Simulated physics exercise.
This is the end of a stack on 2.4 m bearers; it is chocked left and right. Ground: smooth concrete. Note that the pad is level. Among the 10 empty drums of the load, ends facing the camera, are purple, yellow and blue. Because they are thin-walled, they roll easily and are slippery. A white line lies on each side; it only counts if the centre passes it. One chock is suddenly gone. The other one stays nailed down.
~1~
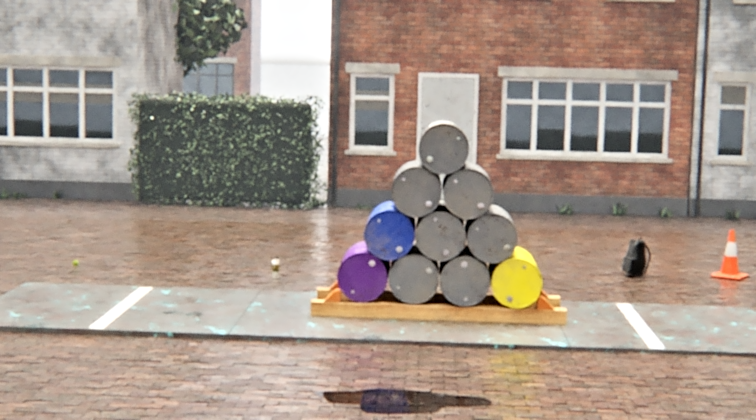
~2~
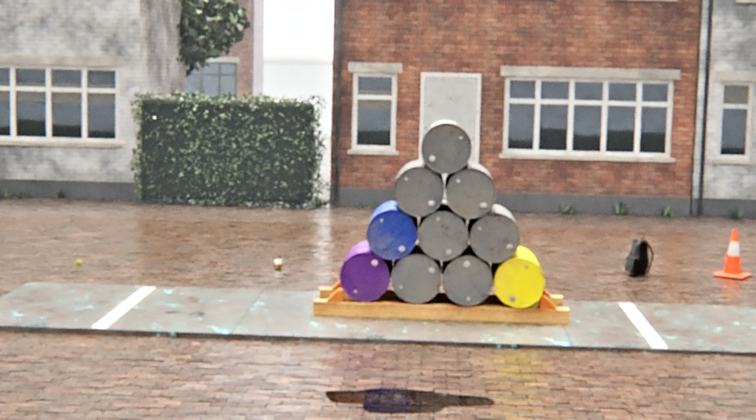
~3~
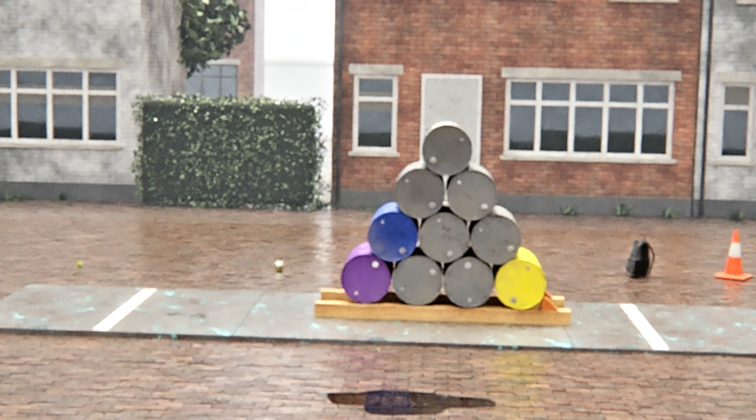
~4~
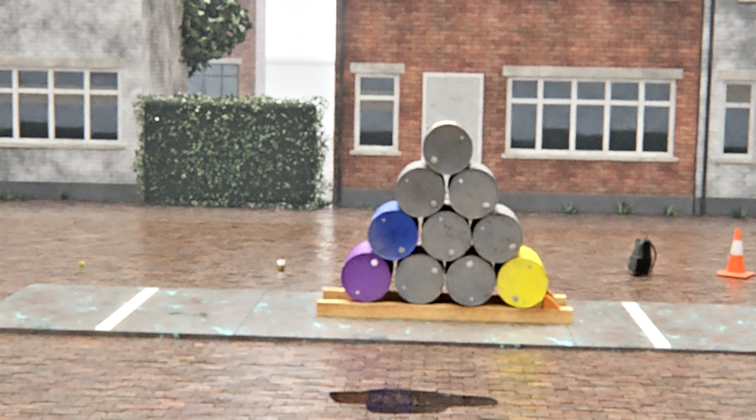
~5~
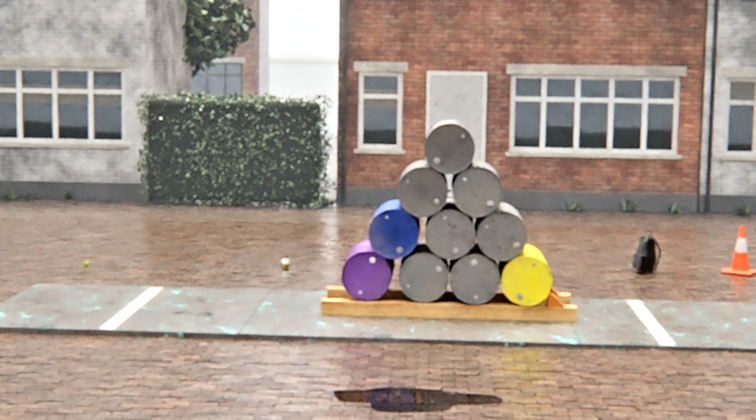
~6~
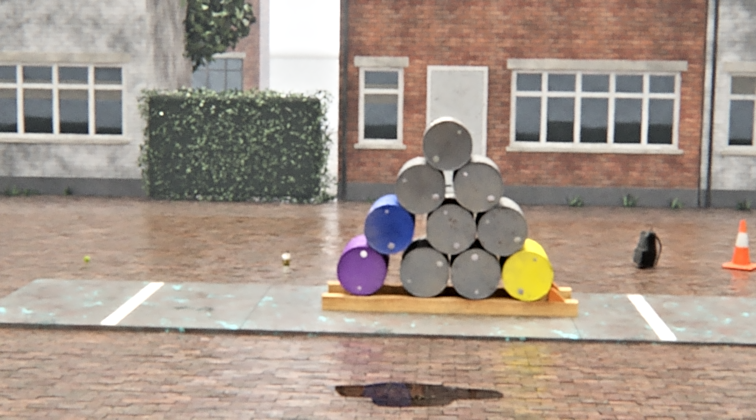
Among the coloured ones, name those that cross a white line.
Purple: Among them, yellow: Not among them, blue: Among them.
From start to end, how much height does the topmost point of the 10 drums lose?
Some 85 centimetres.
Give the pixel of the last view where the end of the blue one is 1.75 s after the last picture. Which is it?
I'd point to somewhere near (286, 284).
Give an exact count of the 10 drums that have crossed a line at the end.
Total: 4.
Then, 1.8 s after the last picture, purple is off the bearers, 30 cm short of the left line, rolling left; yellow is on the bearers, 50 cm from the bearers' right end; blue is off the bearers, 150 cm short of the left line, rolling left; 0 past a line.
Then, 4.1 s after the last picture, purple is past the left line; blue is past the left line; no change for yellow; 2 past a line.
At rest (9.2 s after the last picture), purple is past the left line; yellow is on the bearers, 50 cm from the bearers' right end; blue is past the left line; 4 past a line.
